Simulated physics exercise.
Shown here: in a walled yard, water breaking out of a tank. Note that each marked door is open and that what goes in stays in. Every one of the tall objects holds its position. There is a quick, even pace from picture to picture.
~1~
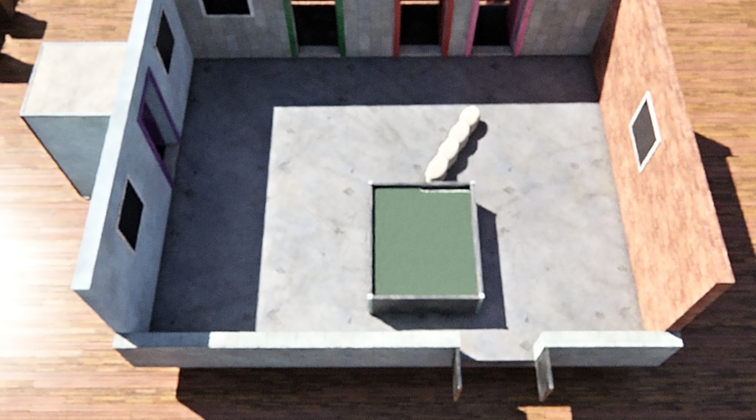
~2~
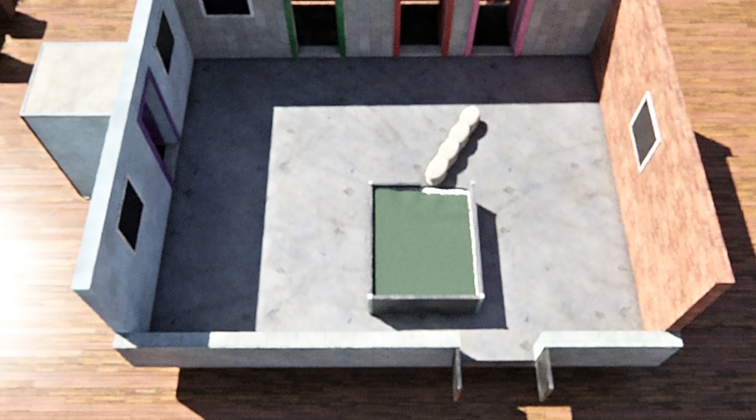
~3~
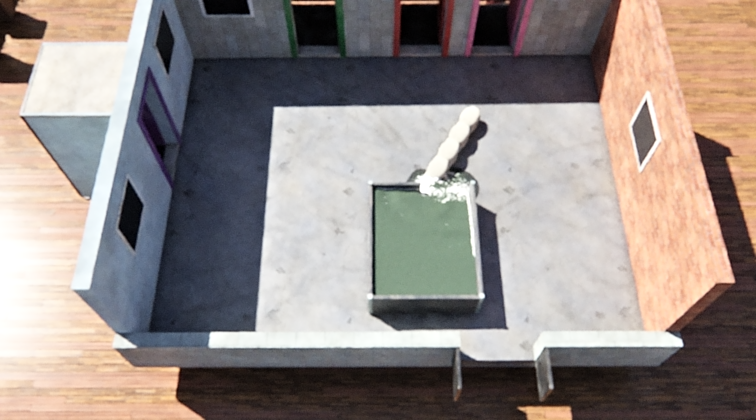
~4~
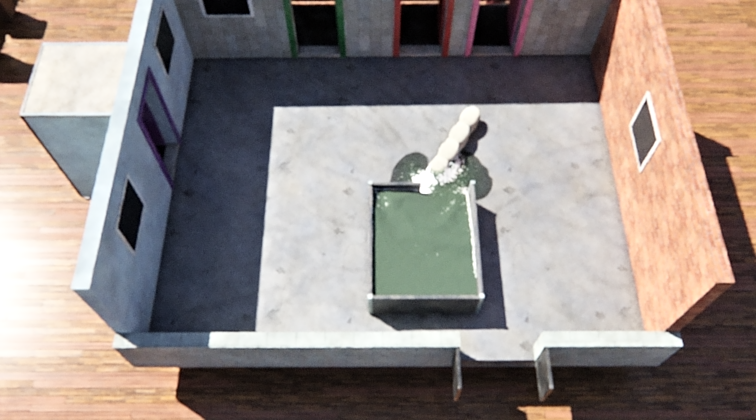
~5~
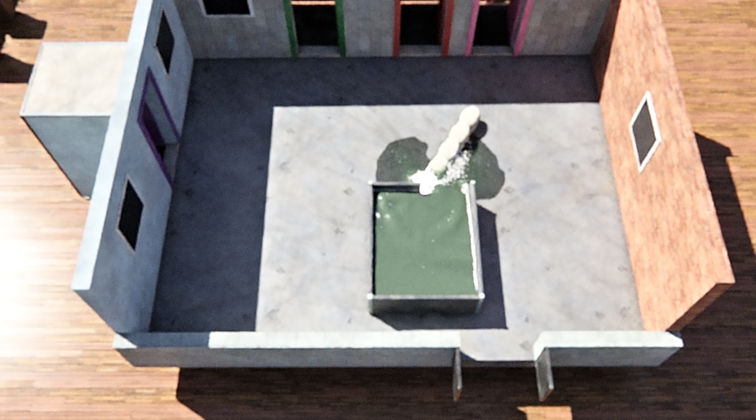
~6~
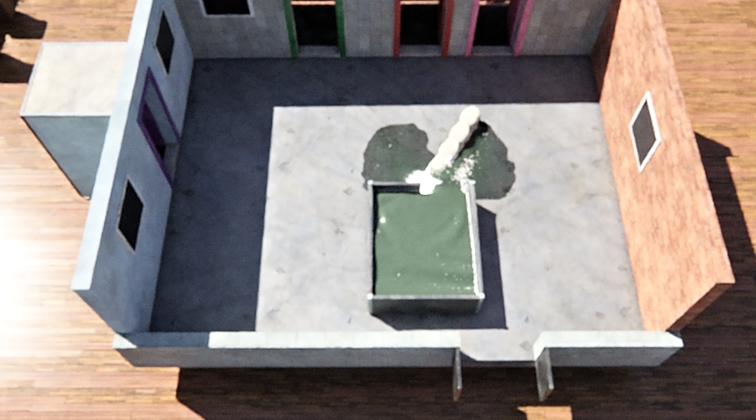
The clip opens on a walled yard where a square tank of still green water sits beside a lumpy white column. Water then breaks out at the tank's far side, churning white around the column's near end, and a dark puddle spreads across the pale floor to both left and right.
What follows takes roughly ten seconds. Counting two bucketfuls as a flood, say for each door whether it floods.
Door by door: Green door - not flooded; red door - not flooded; purple door - not flooded; pink door - flooded.
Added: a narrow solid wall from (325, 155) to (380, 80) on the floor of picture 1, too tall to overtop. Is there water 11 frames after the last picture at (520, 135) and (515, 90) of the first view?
Soaked, soaked.
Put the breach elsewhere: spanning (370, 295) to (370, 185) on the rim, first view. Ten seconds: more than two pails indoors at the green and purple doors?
Check - green: Comes out below; purple: Comes out above.
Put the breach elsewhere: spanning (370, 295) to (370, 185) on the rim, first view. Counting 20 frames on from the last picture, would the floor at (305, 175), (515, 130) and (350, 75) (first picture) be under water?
Result, in sequence: Sodden, spared by the spill, spared by the spill.
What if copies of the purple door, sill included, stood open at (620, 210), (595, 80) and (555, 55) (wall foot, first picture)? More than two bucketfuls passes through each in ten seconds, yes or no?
First door doesn't reach it, second door gets past it, third door gets past it.
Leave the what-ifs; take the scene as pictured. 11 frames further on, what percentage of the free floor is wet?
By my count, 35 percent.
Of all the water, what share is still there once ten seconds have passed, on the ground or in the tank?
The share not yet gone is roughly 96 percent.
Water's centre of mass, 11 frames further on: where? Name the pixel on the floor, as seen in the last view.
I'd put my finger on (439, 210).
A moment on, water covers 20 % of the floor; the green door not reached, the red door not reached, the purple door not reached, the pink door not reached.
Next, water covers 35 % of the floor; the green door not reached, the red door not reached, the purple door not reached, the pink door not reached.
Then, water covers 45 % of the floor; the green door wet at the sill, nothing in, the red door wet at the sill, nothing in, the purple door not reached, the pink door under two buckets in.
Later, water covers 60 % of the floor; the green door wet at the sill, nothing in, the red door wet at the sill, nothing in, the purple door wet at the sill, nothing in, the pink door over two buckets in.
In the end, water covers 80 % of the floor; the green door wet at the sill, nothing in, the red door wet at the sill, nothing in, the purple door under two buckets in, the pink door over two buckets in.
